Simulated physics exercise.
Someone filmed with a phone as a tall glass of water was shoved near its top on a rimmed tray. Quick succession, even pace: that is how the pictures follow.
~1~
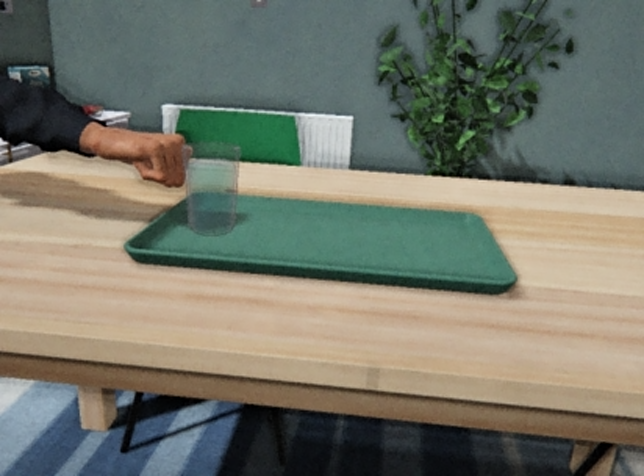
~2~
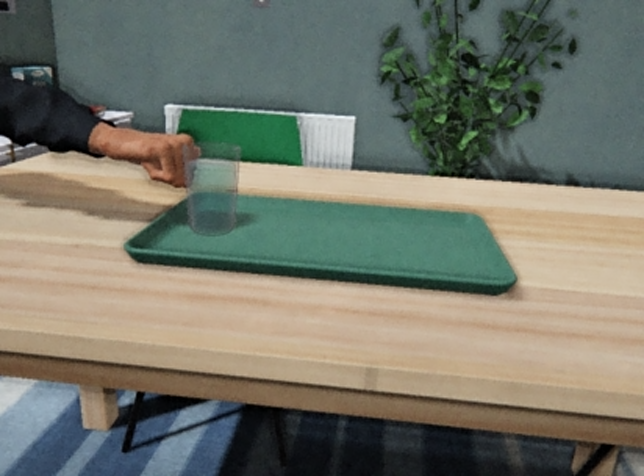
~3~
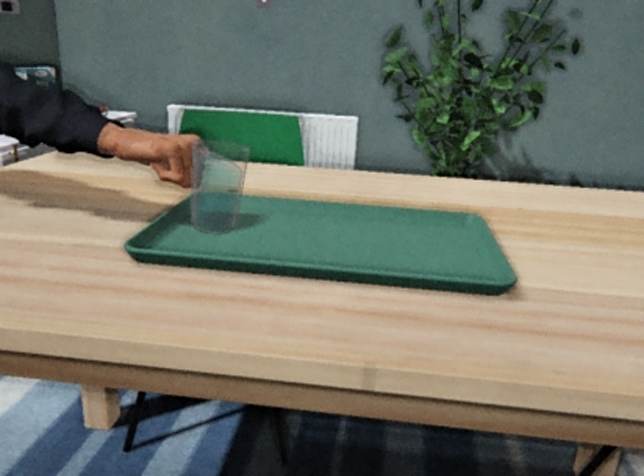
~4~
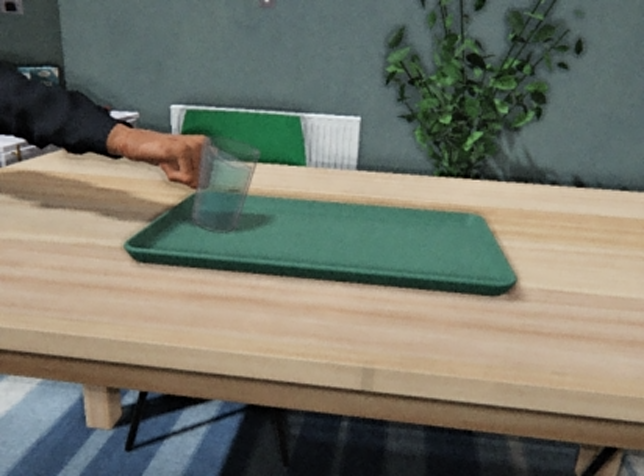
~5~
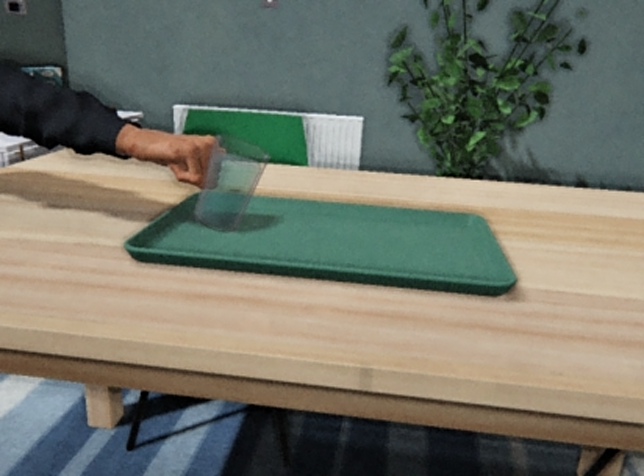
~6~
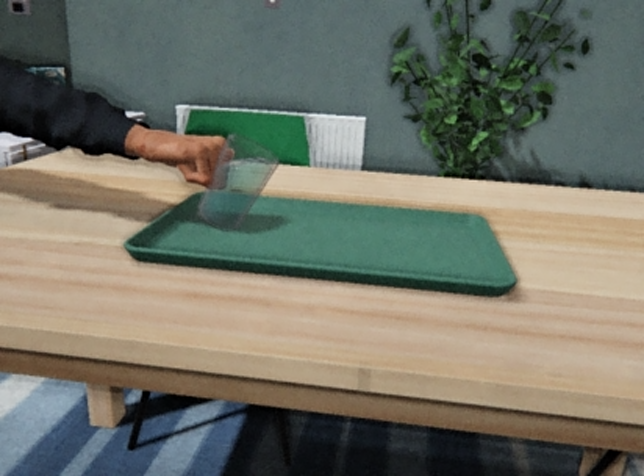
A hand reaching in from the left pushed the upper part of a clear glass of water on a green tray, and the glass, upright at first, leaned steadily further to the right.
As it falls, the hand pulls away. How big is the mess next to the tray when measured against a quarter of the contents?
Big - a quarter or more ends up beside it.
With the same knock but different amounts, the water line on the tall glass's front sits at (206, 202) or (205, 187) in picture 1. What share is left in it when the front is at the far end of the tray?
With the first amount it's 35 %, and with the second it's 40 %.
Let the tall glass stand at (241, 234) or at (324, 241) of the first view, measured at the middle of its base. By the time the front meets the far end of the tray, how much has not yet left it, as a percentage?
Roughly 45 % and 70 %.
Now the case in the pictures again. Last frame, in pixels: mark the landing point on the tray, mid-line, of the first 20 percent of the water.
(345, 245).
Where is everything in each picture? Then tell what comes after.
In the first picture, it leans 0°; its right rim is at (237, 151); the water meets the walls at (190, 161) and (236, 165); the tray's far rim is at (495, 244); the tray is clear ahead.
In the second picture, it leans 0°; its right rim is at (238, 151); the water meets the walls at (190, 162) and (236, 165).
In the third picture, it leans 6°; its right rim is at (247, 152); the water meets the walls at (198, 146) and (243, 169).
In the fourth picture, it leans 13°; its right rim is at (257, 155); the water meets the walls at (209, 142) and (252, 169).
In the fifth picture, it leans 20°; its right rim is at (267, 159); the water meets the walls at (213, 161) and (262, 165).
In the sixth picture, it leans 27°; its right rim is at (277, 164); the water meets the walls at (218, 169) and (274, 162).
A moment on, the tall glass is falling and 98 per cent is in the glass, 0 on the tray and 2 above or beyond its rim.
Next, the tall glass lies on its side and 63 per cent is in the glass, 33 on the tray and 4 above or beyond its rim.
Then the tall glass lies on its side and 35 per cent is in the glass, 58 on the tray and 7 above or beyond its rim.
Later the tall glass lies on its side and 18 per cent is in the glass, 47 on the tray and 34 above or beyond its rim.
In the end 66 per cent is held by tray and glass, 34 is off the tray.
